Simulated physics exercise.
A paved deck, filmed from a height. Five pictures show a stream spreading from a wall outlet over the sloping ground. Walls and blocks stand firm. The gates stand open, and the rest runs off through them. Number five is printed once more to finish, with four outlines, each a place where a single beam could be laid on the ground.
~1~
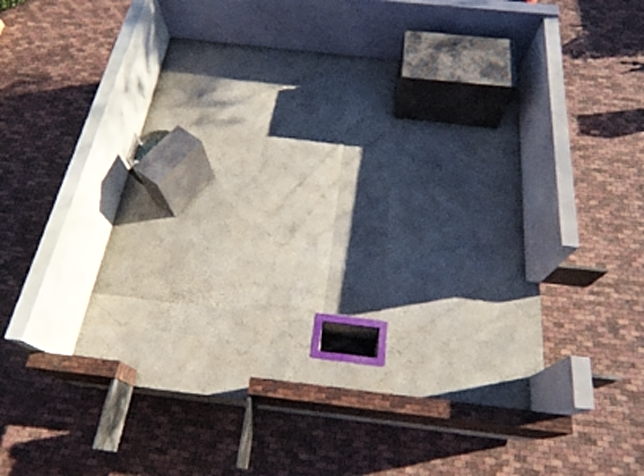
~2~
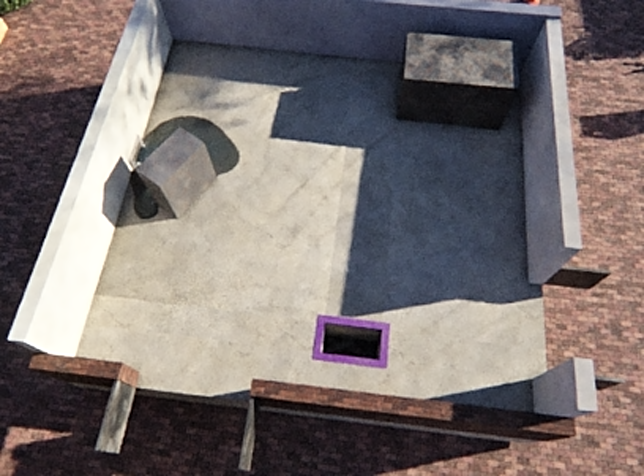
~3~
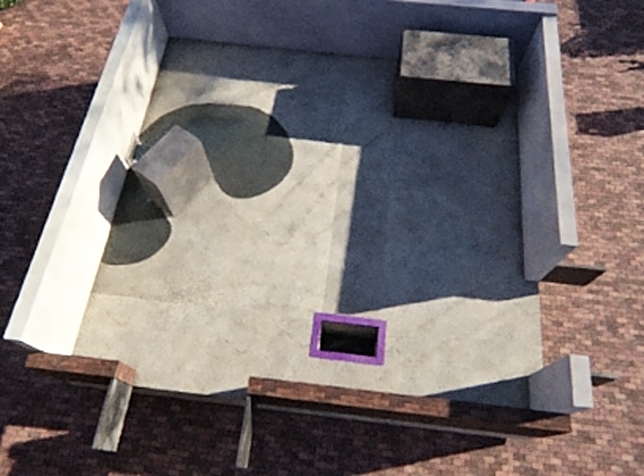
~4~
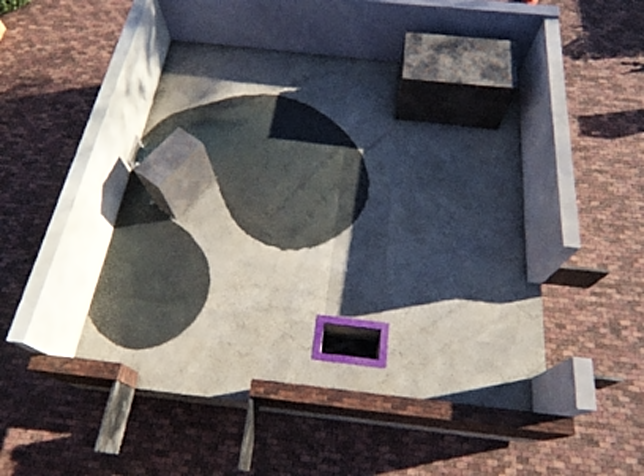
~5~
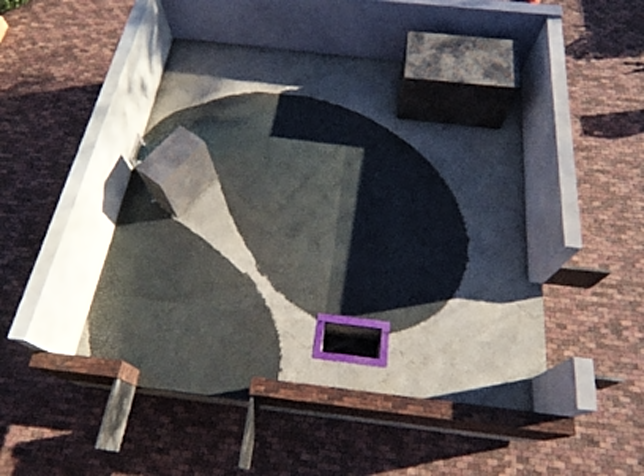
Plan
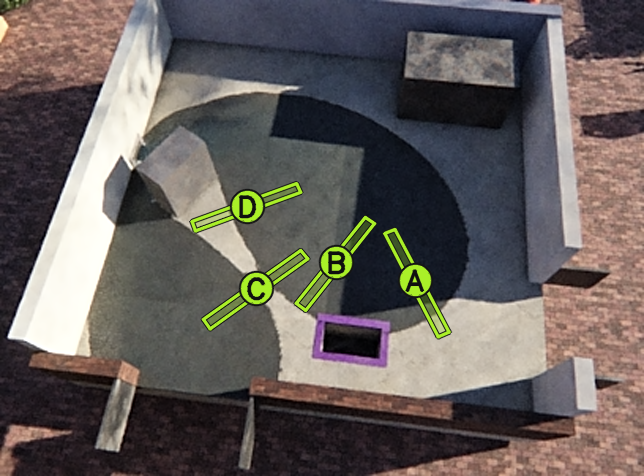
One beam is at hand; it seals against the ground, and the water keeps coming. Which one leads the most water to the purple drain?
Go for A.
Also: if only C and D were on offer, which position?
It is C.
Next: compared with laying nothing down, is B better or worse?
Worse.
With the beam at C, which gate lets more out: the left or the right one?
More leaves on the right.
In lime, A from (389, 231) to (443, 334); B from (300, 306) to (369, 220); C from (206, 324) to (304, 254); D from (193, 226) to (298, 187).
For position A, about 15 % of the stream goes into the purple drain, about 85 % out by the gates.
For position B, about 8 % of the stream goes into the purple drain, about 92 % out by the gates.
For position C, about 8 % of the stream goes into the purple drain, about 92 % out by the gates.
For position D, about 4 % of the stream goes into the purple drain, about 95 % out by the gates.
